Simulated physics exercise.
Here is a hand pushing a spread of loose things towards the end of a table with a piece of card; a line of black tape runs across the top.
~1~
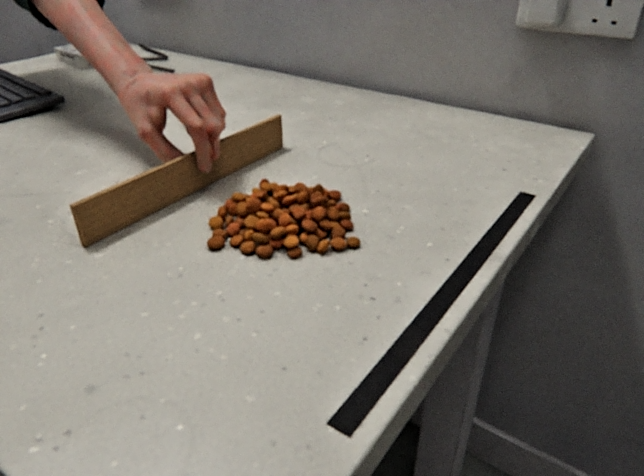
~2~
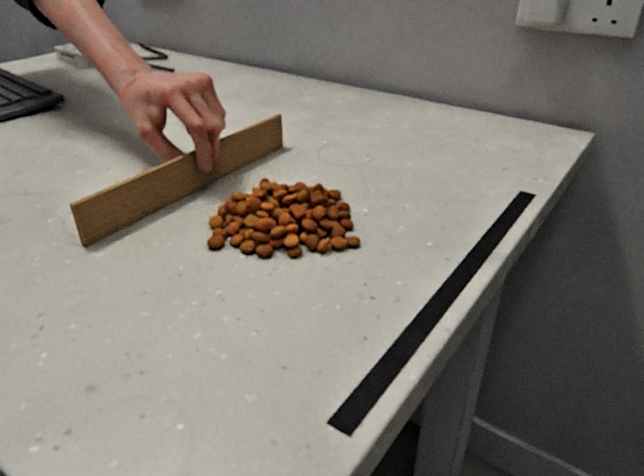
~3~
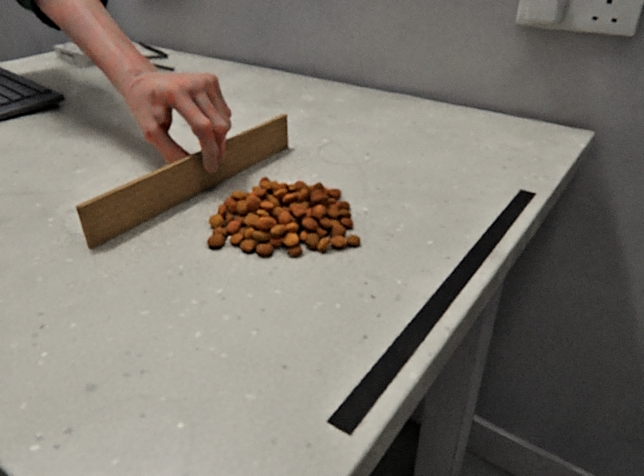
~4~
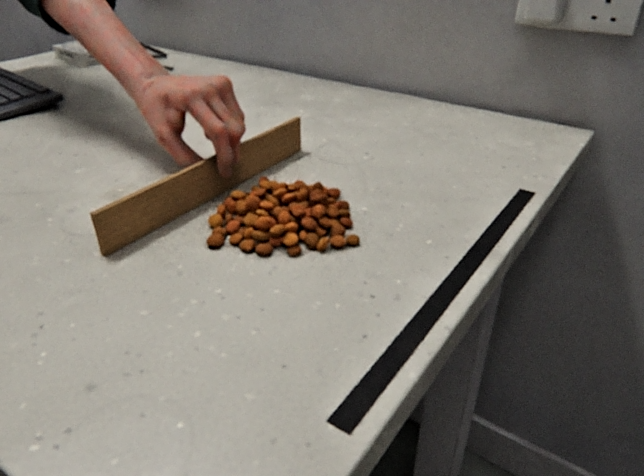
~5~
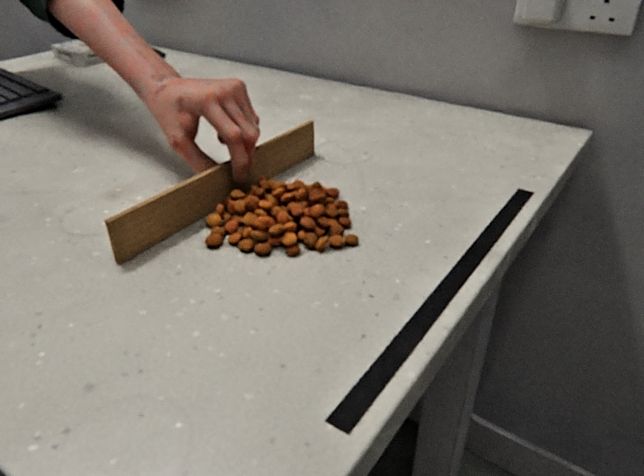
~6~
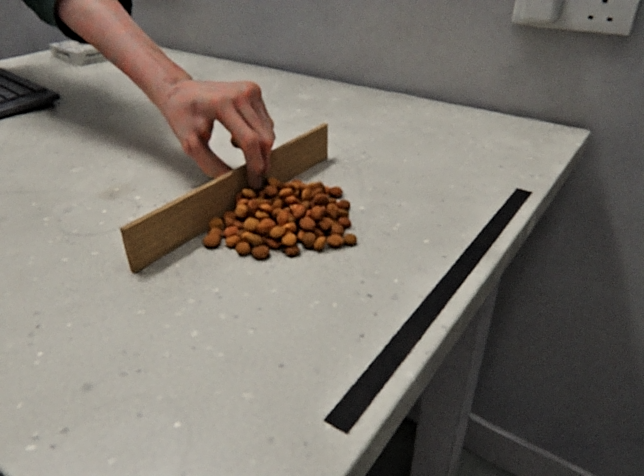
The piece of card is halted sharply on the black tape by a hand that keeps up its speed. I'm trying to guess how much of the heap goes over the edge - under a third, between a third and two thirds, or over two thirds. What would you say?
Most of it, past two thirds.
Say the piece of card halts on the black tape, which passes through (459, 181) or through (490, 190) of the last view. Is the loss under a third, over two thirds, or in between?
Result 1: Under a third. Result 2: Between a third and two thirds.
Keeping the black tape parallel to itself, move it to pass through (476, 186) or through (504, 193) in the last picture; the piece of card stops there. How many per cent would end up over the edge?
About 30 per cent, then 70 per cent.
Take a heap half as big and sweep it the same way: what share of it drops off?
About 90 %.
Soon, piece of card still moving, near (347, 199); heap all on the table, its front near (436, 269).
A while on, piece of card stopped at the black tape; heap most over the edge.
Finally, piece of card stopped at the black tape; heap most over the edge.
